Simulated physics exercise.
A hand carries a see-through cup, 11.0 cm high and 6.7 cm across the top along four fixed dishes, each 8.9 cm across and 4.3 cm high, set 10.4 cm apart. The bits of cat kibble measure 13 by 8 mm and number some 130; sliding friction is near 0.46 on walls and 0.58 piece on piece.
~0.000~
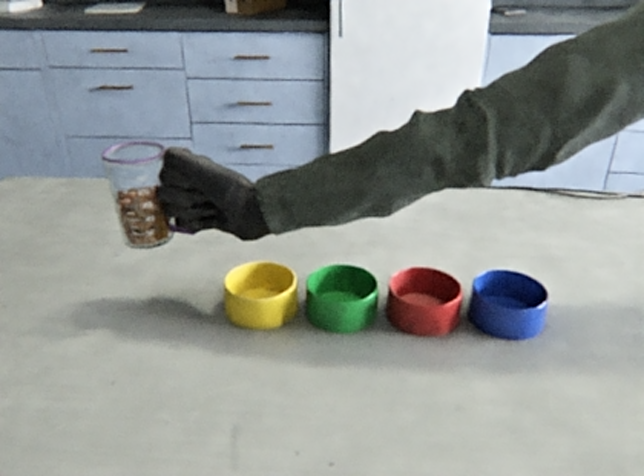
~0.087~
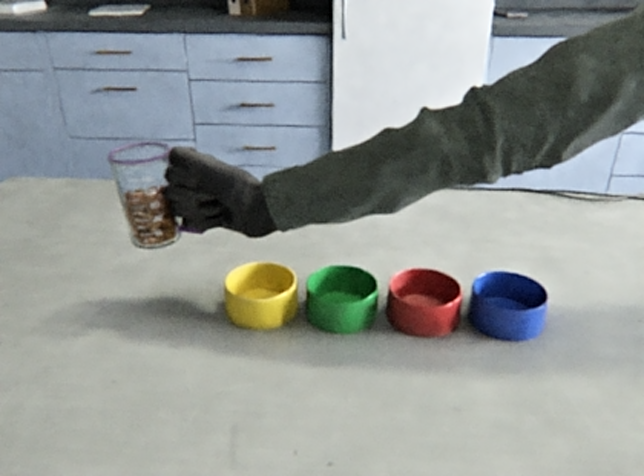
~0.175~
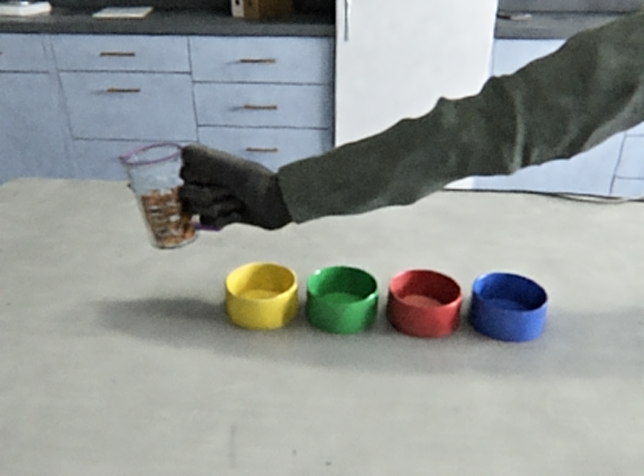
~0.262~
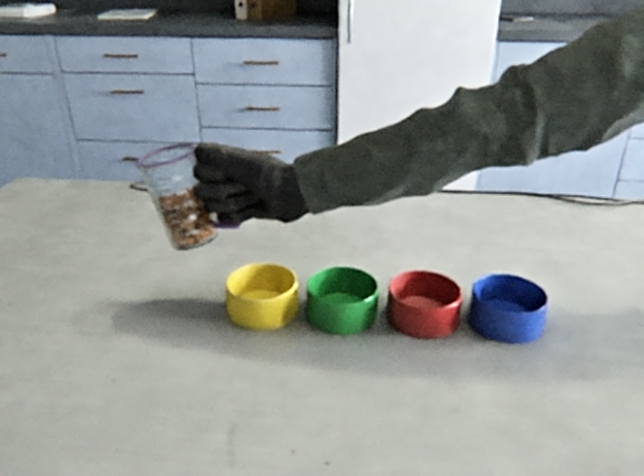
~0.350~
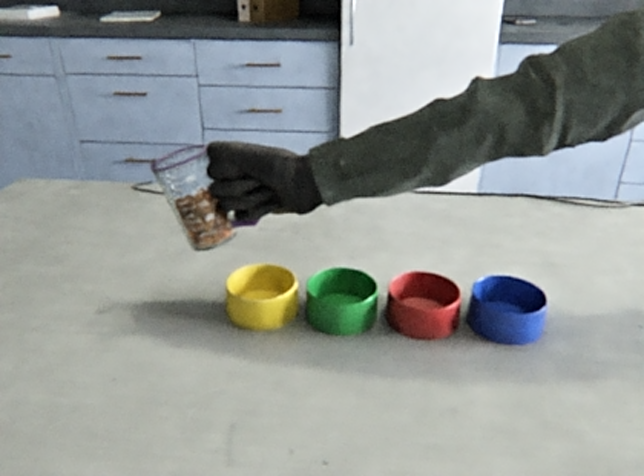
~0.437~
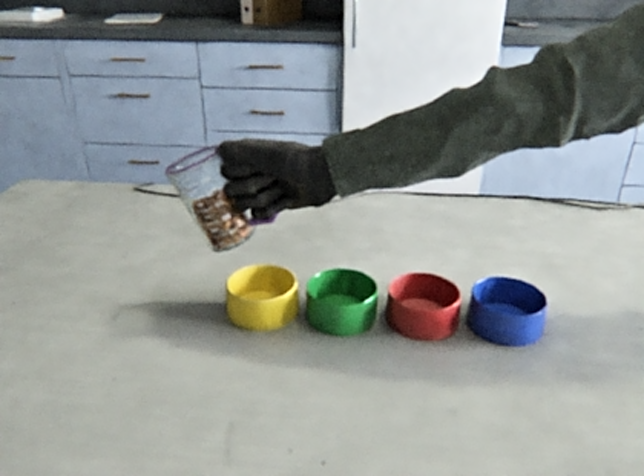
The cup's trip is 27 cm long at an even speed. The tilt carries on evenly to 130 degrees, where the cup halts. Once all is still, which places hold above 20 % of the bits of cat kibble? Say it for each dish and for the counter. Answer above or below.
Red below, blue below, green above, yellow below, counter above.
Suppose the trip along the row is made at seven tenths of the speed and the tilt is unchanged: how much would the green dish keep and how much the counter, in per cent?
Green 80; counter 20.
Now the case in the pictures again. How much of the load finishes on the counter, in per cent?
Roughly 30 per cent.
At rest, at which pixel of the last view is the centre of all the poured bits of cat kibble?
Near (326, 306).
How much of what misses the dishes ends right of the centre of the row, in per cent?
Roughly 0 per cent.
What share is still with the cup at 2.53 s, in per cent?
About 0 per cent.
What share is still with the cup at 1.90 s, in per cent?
Roughly 100 per cent.
After 1.31 s, tilt 72 degrees; cup holds 100 %.
After 1.90 s, tilt 106 degrees; cup holds 100 %.
After 2.53 s, tilt 130 degrees; cup holds 0 %, green 70 %, yellow 5 %.
In the end, at 3.3 s, red 0 %, blue 0 %, green 65 %, yellow 5 %, counter 30 %.
